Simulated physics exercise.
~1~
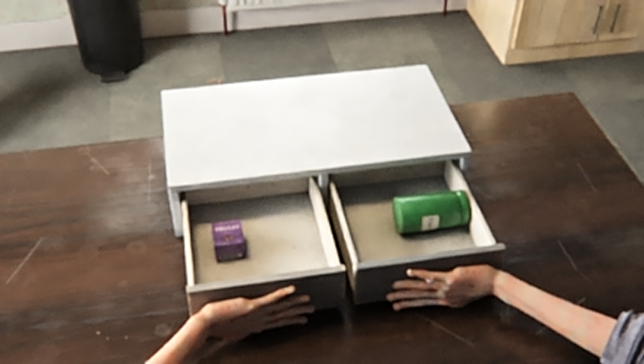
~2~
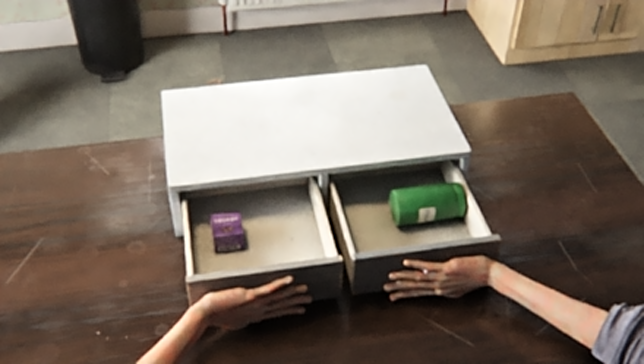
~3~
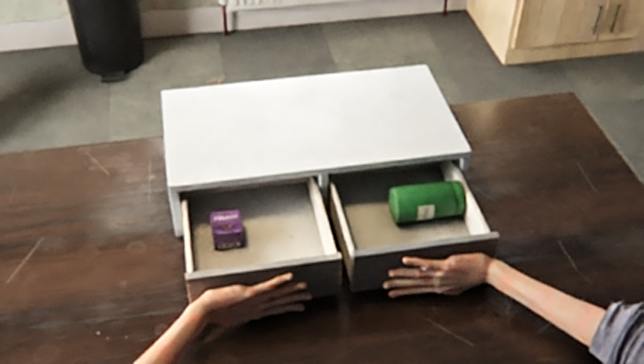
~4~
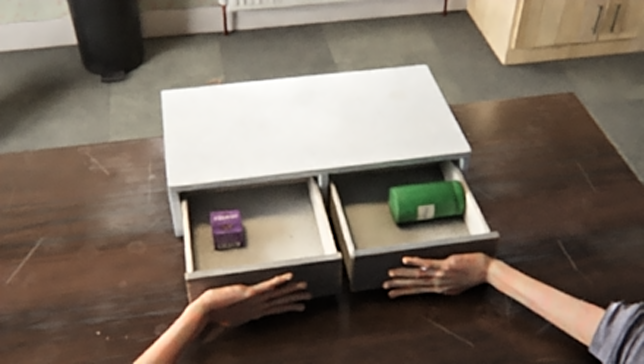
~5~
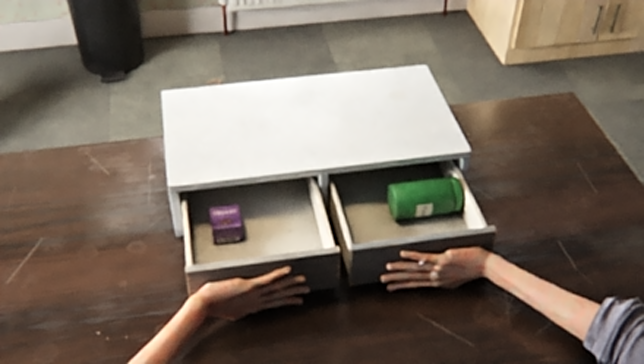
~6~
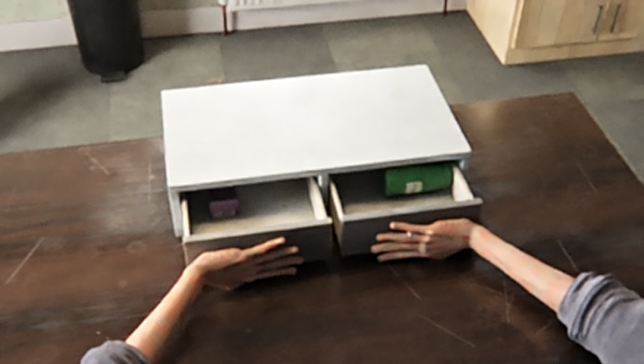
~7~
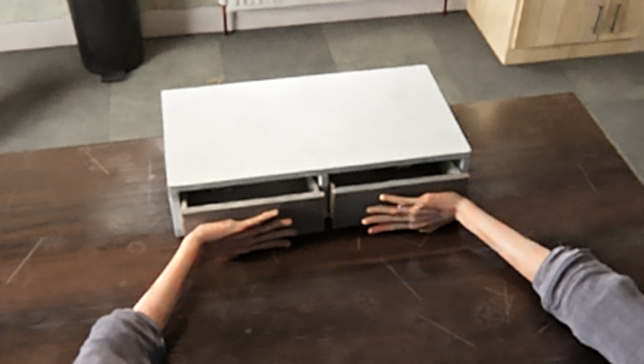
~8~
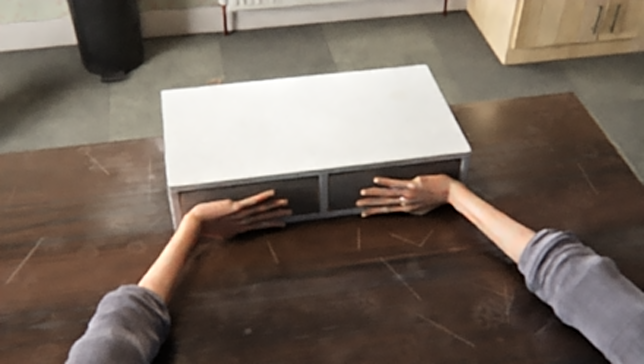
On a dark wooden table, two hands push both filled drawers fully into a white chest.
